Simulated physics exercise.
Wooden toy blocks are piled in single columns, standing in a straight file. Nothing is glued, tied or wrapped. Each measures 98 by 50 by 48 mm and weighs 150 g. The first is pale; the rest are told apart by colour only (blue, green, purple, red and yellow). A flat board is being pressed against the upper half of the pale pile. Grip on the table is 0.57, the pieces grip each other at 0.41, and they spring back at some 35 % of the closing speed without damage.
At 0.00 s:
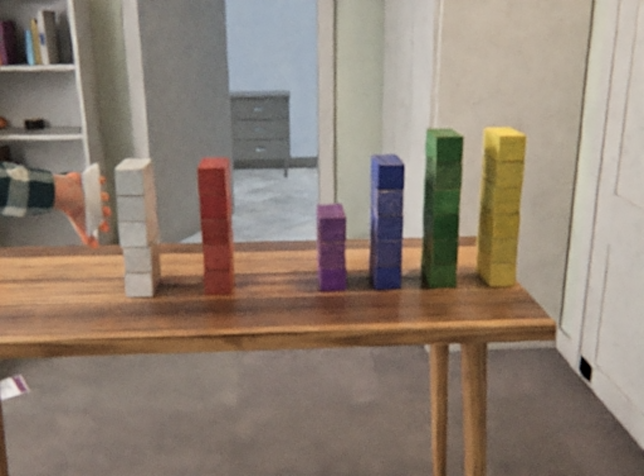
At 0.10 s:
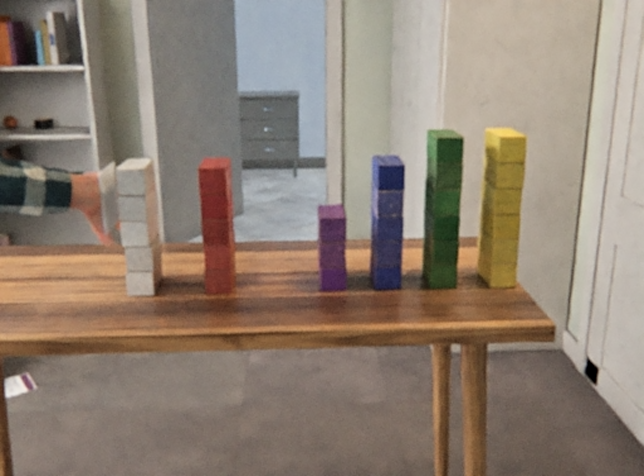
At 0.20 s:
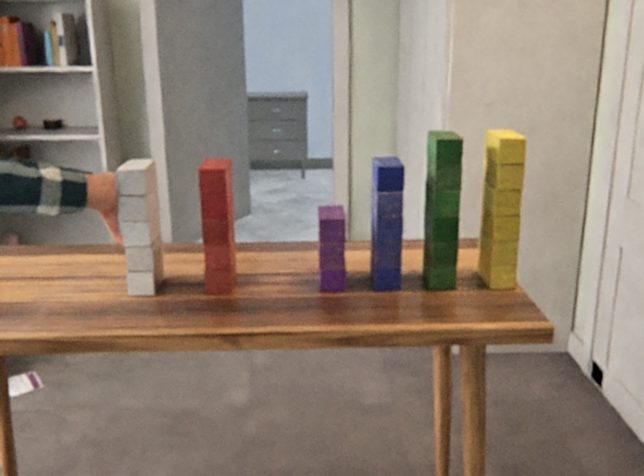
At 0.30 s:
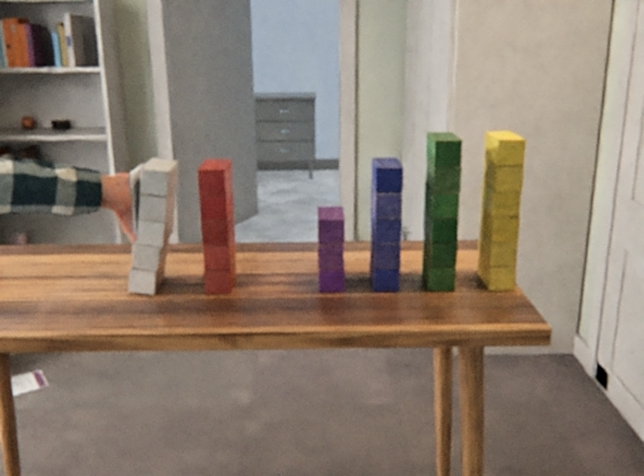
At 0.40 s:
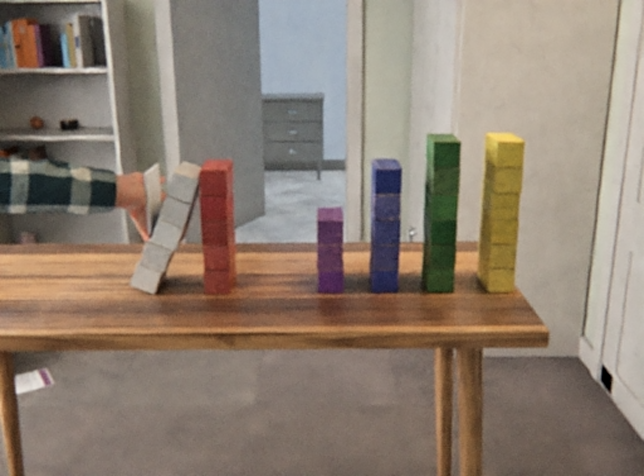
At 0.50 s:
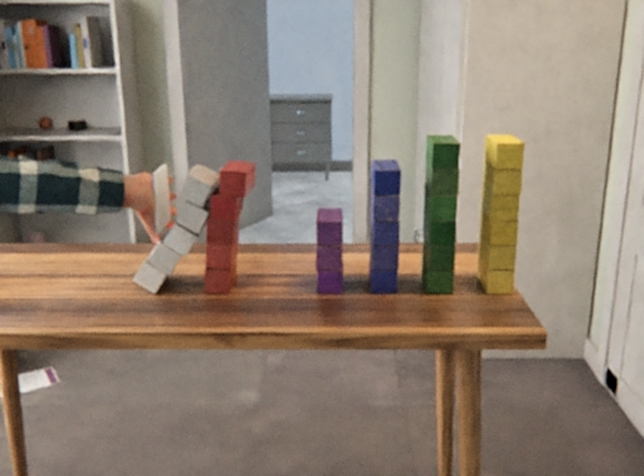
A hand in a dark checked sleeve, holding a flat board, moves in from the left and presses the pale column rightward until it slants against the red one, whose upper part shifts and tilts slightly right. Purple, blue, green and yellow columns stand unmoved farther right in the row. The camera, facing a wooden table in a room with a bookshelf and grey drawers behind, moves round a little.
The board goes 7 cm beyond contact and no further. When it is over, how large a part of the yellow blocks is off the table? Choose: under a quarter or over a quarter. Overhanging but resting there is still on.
The part is less than a quarter.
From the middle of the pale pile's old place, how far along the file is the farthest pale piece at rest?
About 28 cm.
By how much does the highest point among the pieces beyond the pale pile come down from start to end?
Some 0 cm lower.
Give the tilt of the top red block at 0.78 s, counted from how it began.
Some 30°.
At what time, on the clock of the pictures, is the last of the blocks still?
Around 1.5 s.
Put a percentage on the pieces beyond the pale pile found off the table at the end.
About 0 per cent.
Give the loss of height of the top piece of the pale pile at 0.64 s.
Roughly 4 cm.
Around 0.64 s, 5 of the pale pile down; none of the 6 yellow blocks off the table (0 of 25 in all colours); top yellow block unmoved; top red block tipped 24°, 18 mm lower.
Around 0.78 s, 5 of the pale pile down; none of the 6 yellow blocks off the table (0 of 25 in all colours); top yellow block unmoved; top red block tipped 35°, 49 mm lower.
Finally (1.5 s), 5 of the pale pile down; none of the 6 yellow blocks off the table (0 of 25 in all colours); top yellow block unmoved; top purple block tipped 13°. That is 0 per cent. Seen by the last camera, middles, top yellow block near (503, 151), top purple block near (361, 228).
